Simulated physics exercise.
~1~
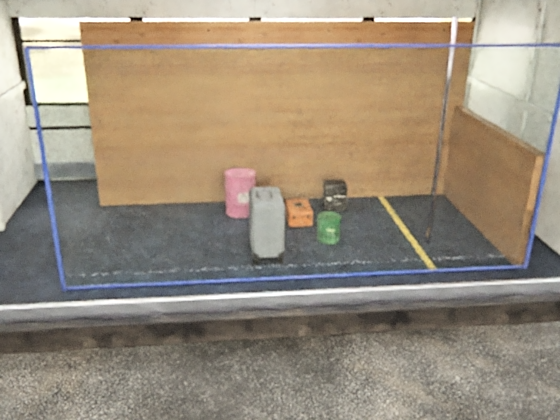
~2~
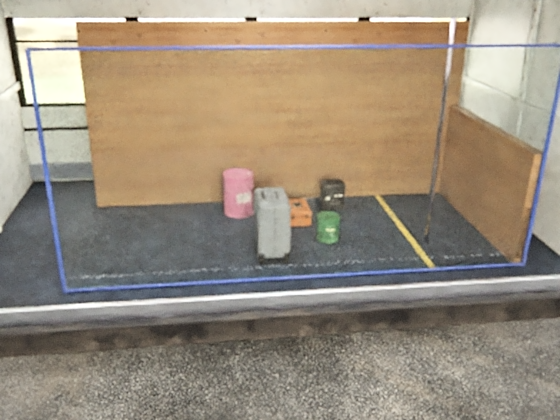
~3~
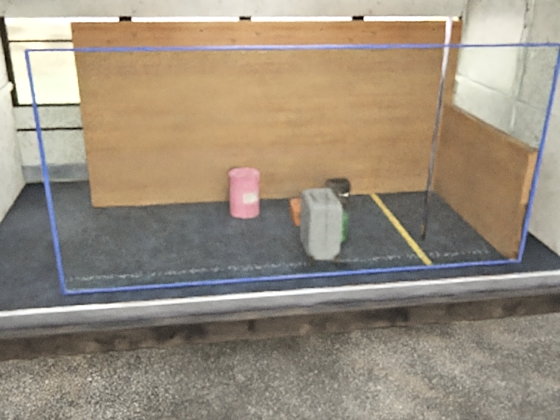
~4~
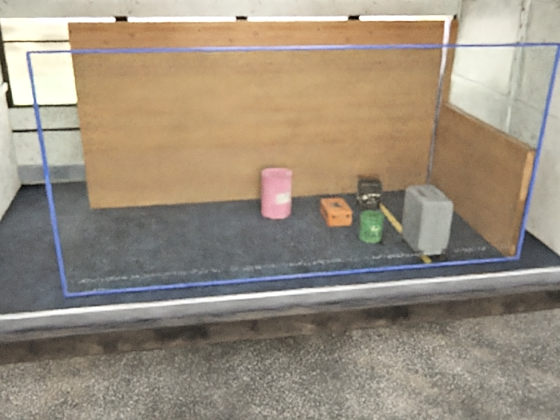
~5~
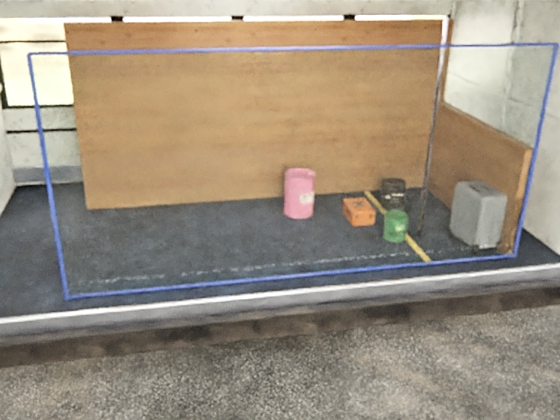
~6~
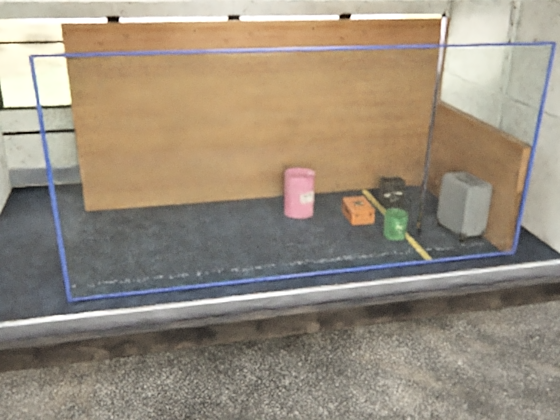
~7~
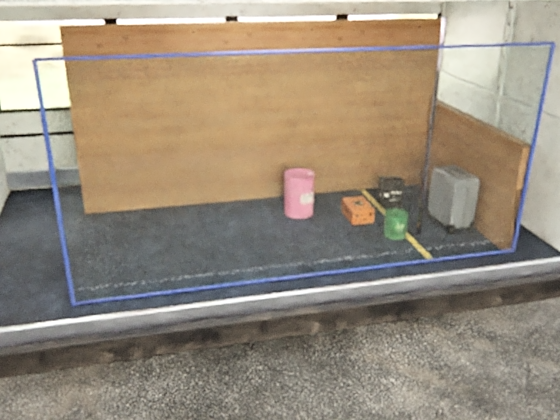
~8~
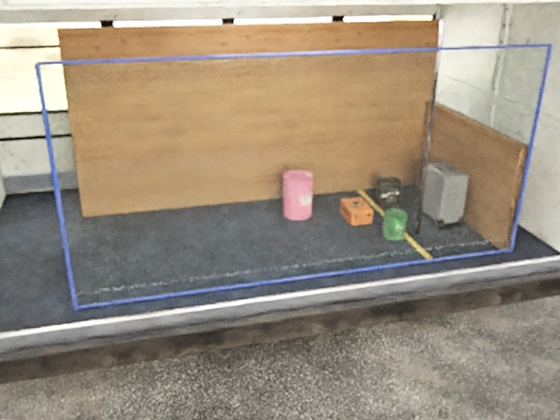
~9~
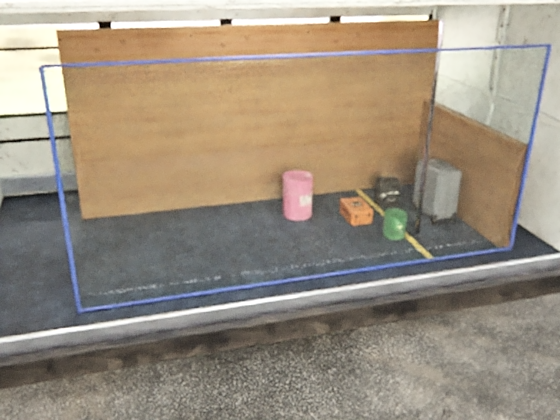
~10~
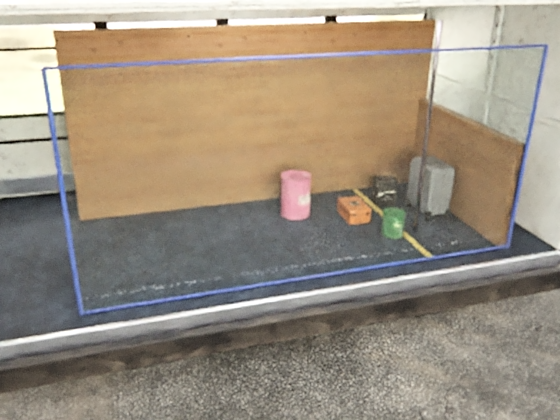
Grey wheeled case rolling right past sliding drum, toolbox, bucket and carton, then drifting back left to rest behind the yellow line.
